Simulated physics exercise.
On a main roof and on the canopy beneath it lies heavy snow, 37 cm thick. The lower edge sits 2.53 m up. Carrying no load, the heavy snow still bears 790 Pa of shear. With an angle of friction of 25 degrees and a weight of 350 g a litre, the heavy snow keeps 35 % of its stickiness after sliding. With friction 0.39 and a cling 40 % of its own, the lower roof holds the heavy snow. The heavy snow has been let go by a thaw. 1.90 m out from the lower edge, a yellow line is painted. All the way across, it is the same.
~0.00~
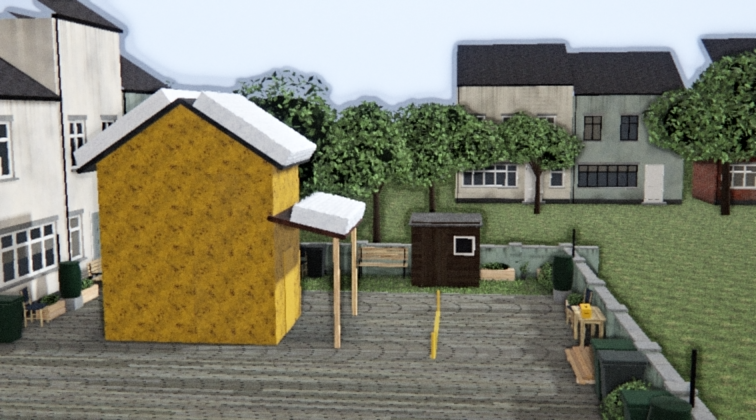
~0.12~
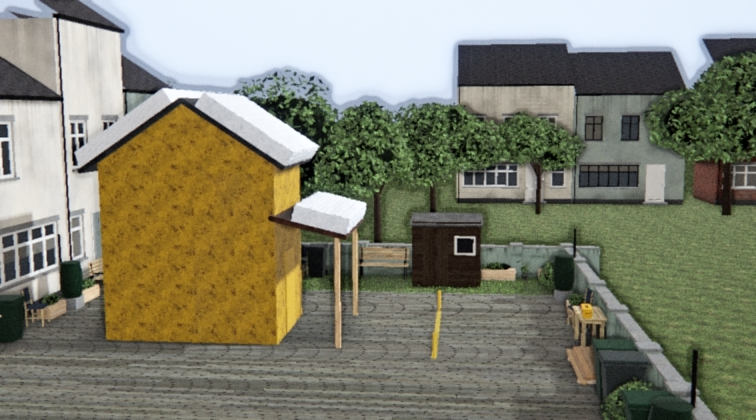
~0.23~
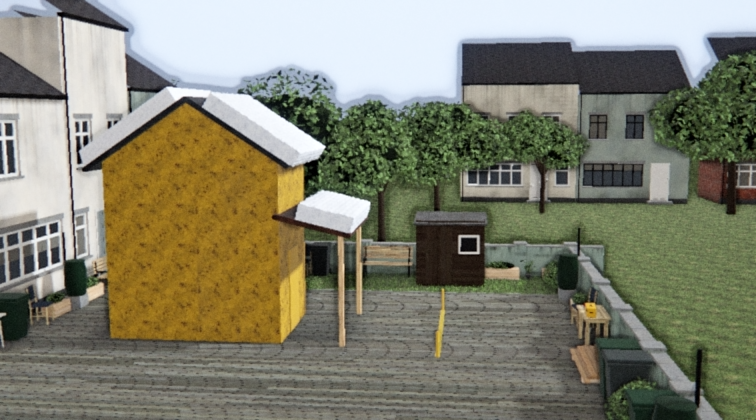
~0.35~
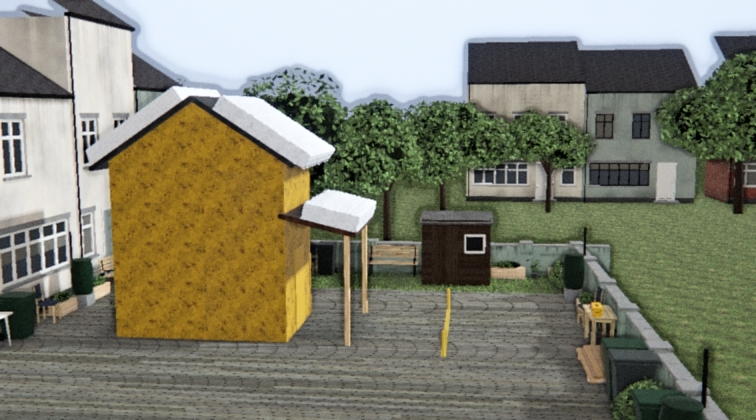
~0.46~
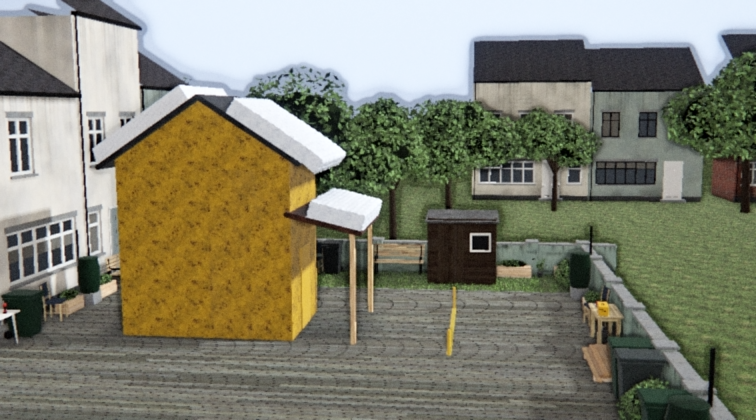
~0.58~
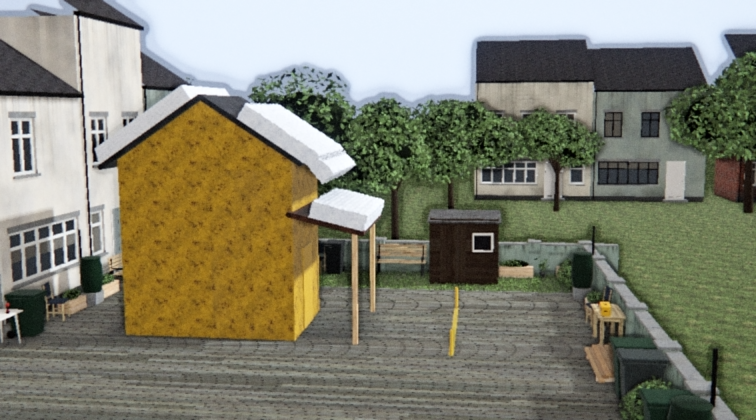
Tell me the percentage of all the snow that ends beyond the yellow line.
It comes to about 42 %.
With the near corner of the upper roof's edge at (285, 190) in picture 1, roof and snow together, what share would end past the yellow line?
I'd put it at close to 25 percent.
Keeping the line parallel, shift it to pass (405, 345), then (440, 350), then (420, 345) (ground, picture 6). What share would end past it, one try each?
In order, some 65, 50 and 60 percent would end past it.
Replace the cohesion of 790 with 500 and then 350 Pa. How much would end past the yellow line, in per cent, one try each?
You'd see 45 percent the first time and 45 percent the second.
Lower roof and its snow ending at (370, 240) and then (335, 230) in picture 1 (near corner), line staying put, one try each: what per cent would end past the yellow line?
Try 1: Near 40 %; try 2: Near 35 %.
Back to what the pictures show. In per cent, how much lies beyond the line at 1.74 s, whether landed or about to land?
About 8 %.
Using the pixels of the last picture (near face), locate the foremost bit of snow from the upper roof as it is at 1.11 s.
Near (382, 215).
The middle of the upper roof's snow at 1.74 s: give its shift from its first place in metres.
Straight-line shift: Around 5.2 m.
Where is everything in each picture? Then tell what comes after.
In the first frame, foremost bit of the heavy snow at (284, 152).
In the second frame, foremost bit of the heavy snow at (286, 153), its middle shifted 2.5 cm, 1 % of it past the upper edge, in one piece.
In the third frame, foremost bit of the heavy snow at (293, 163), its middle shifted 10 cm, 4 % of it past the upper edge, in one piece.
In the fourth frame, foremost bit of the heavy snow at (304, 150), its middle shifted 23 cm, 10 % of it past the upper edge, in one piece.
In the fifth frame, foremost bit of the heavy snow at (316, 159), its middle shifted 41 cm, 18 % of it past the upper edge, in one piece.
In the sixth frame, foremost bit of the heavy snow at (327, 167), its middle shifted 64 cm, 28 % of it past the upper edge, cracking.
After 1.11 s, none is below the lower edge and 0 % is past the line.
After 1.74 s, 70 % is below the lower edge and 8 % is past the line.
After 2.37 s, 75 % is below the lower edge and 42 % is past the line.
After 3.00 s, 75 % is below the lower edge and 42 % is past the line.
After 3.10 s, 75 % is below the lower edge and 42 % is past the line.
